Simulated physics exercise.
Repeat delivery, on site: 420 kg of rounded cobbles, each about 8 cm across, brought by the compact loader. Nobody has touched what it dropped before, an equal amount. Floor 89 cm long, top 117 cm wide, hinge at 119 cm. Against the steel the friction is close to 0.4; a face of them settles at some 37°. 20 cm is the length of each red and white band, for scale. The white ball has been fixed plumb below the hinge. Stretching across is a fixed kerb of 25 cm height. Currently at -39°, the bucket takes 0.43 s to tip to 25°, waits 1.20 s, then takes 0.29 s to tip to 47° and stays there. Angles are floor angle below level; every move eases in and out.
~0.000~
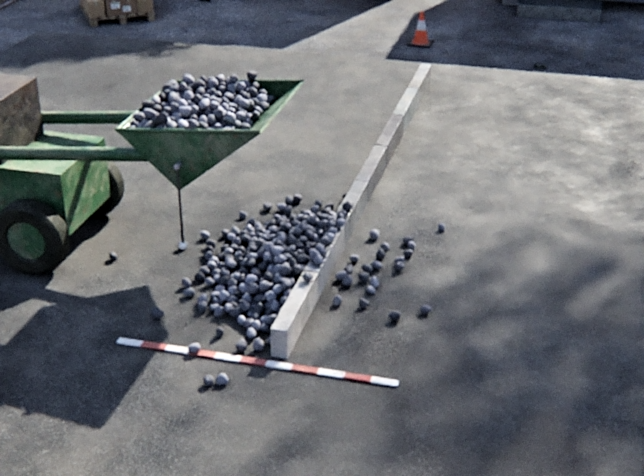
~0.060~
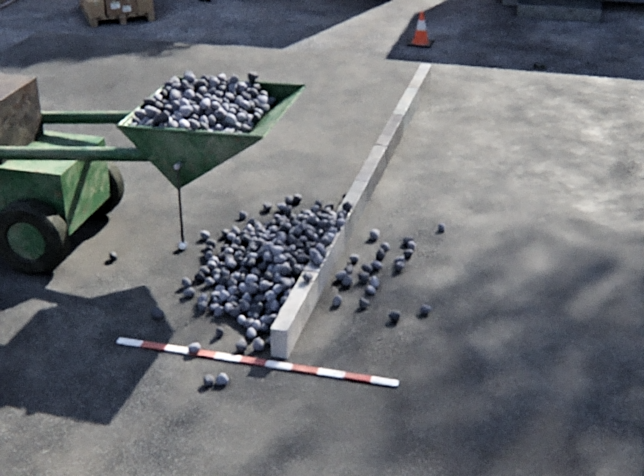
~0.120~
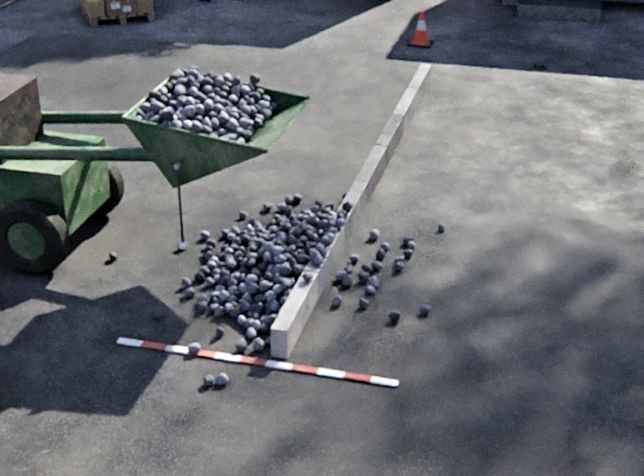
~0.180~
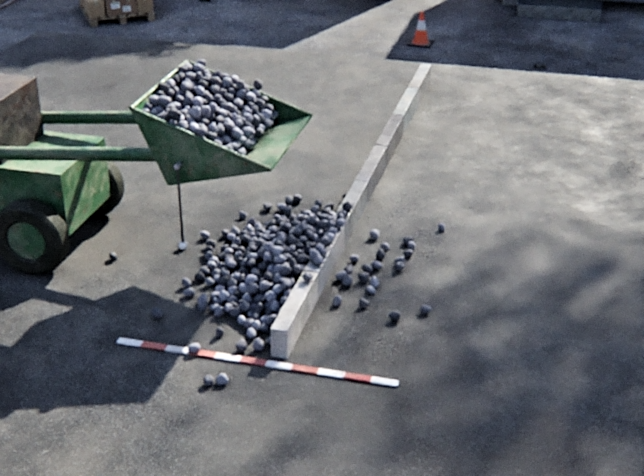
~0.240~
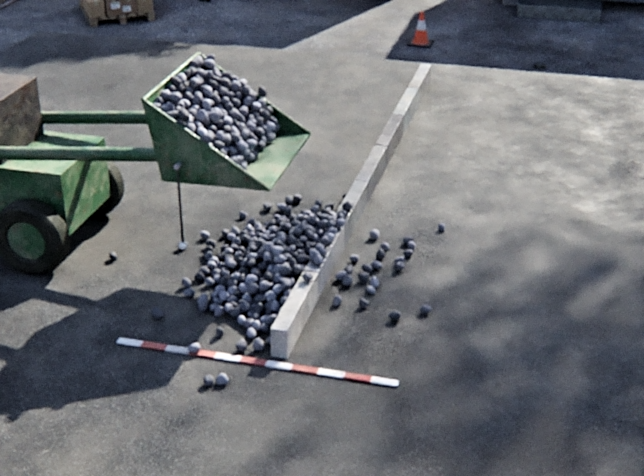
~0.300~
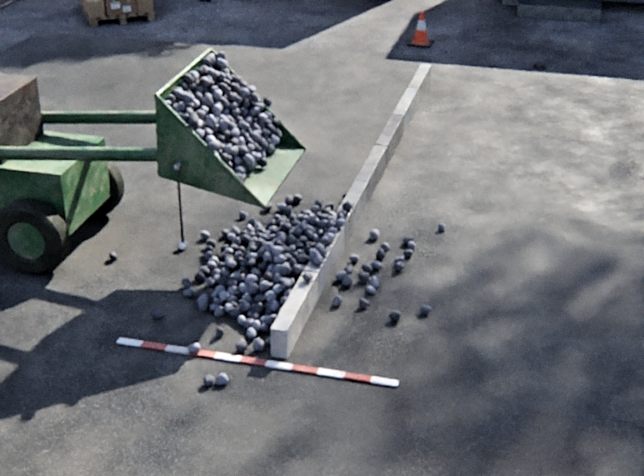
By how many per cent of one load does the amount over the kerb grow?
It grows by about 62 per cent of one load.
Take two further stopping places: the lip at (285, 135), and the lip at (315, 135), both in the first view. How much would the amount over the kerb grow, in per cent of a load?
First place about 95 %, second about 100 %.
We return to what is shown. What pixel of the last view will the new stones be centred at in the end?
Around (347, 269).
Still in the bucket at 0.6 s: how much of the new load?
Roughly 95 parts in a hundred of the load.
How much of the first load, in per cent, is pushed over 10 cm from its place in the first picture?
5 per cent.
After 0.4 s the floor is at 24°; in per cent of one load, 100 in the bucket, 97 on this side of the kerb, 4 over the kerb; the foremost stones are at (411, 263).
After 0.6 s the floor is at 25°; in per cent of one load, 94 in the bucket, 103 on this side of the kerb, 4 over the kerb; the foremost stones are at (411, 263).
After 2.4 s the floor is at 47°; in per cent of one load, 0 in the bucket, 134 on this side of the kerb, 67 over the kerb; the foremost stones are at (594, 319).
After 5.0 s the floor is at 47°; in per cent of one load, 0 in the bucket, 134 on this side of the kerb, 67 over the kerb; the foremost stones are at (597, 320). Net gain over the kerb, 62.
